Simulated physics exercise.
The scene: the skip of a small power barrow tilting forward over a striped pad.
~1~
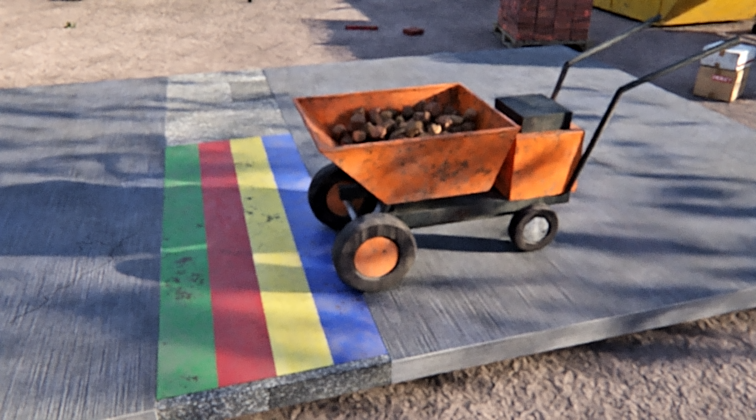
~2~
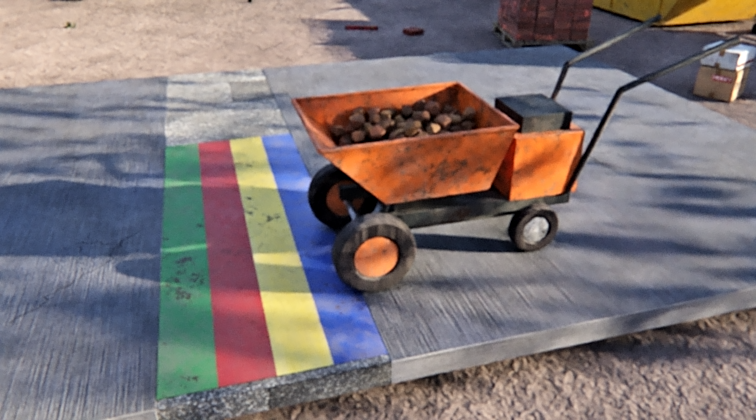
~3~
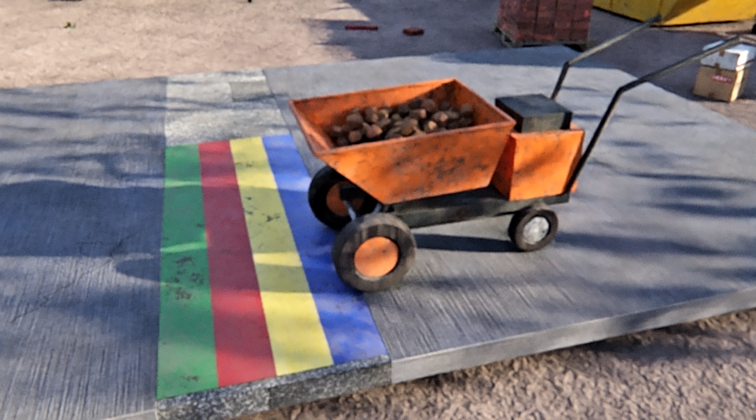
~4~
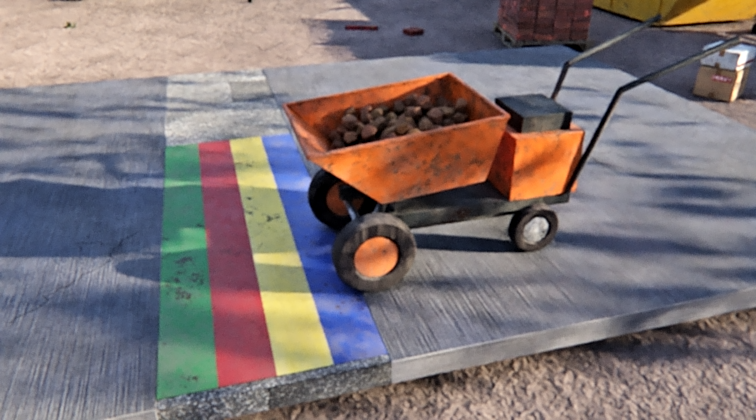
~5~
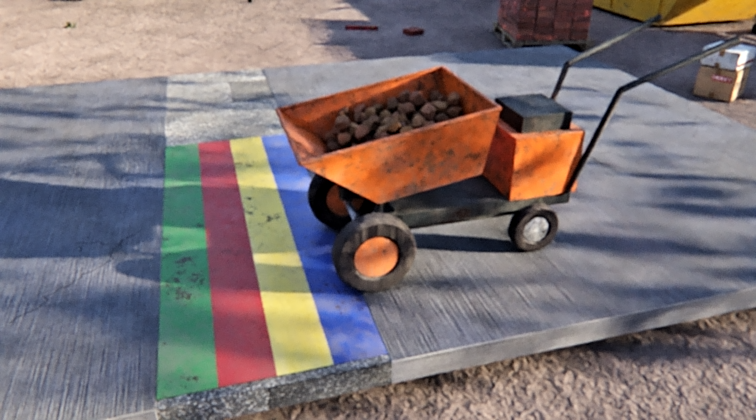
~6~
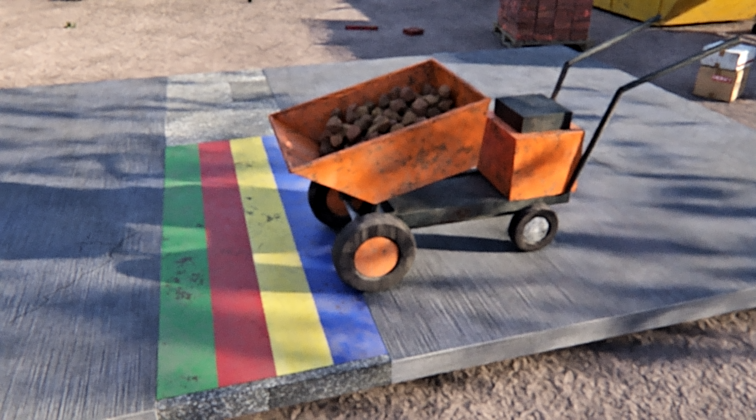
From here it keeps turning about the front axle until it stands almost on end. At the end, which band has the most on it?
Most lies over the green band.
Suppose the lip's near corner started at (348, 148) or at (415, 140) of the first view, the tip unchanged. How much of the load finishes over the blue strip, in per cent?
First some 0, then 10 per cent.
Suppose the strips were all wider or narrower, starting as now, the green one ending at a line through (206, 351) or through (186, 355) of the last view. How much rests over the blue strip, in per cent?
First some 0, then 0 per cent.
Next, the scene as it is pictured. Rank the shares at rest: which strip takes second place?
Next in line is the red strip.
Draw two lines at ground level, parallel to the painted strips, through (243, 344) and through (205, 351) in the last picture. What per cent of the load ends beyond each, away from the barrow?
Near 70 % and 50 %.
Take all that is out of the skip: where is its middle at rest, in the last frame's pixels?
Roughly at (188, 275).
Soon after the last picture, skip tipped steeply; all in the skip.
A little later, skip tipped steeply; nearly all in the skip; a small part over the red strip; a stray few over the green strip; a stray few falling.
Later still, skip tipped right over; about a quarter in the skip; about a quarter over the red strip; about a third over the green strip; about a quarter off the paint.
At rest, skip tipped right over; about a quarter in the skip; none over the blue strip; none over the yellow strip; about a quarter over the red strip; about a third over the green strip; about a quarter off the paint.
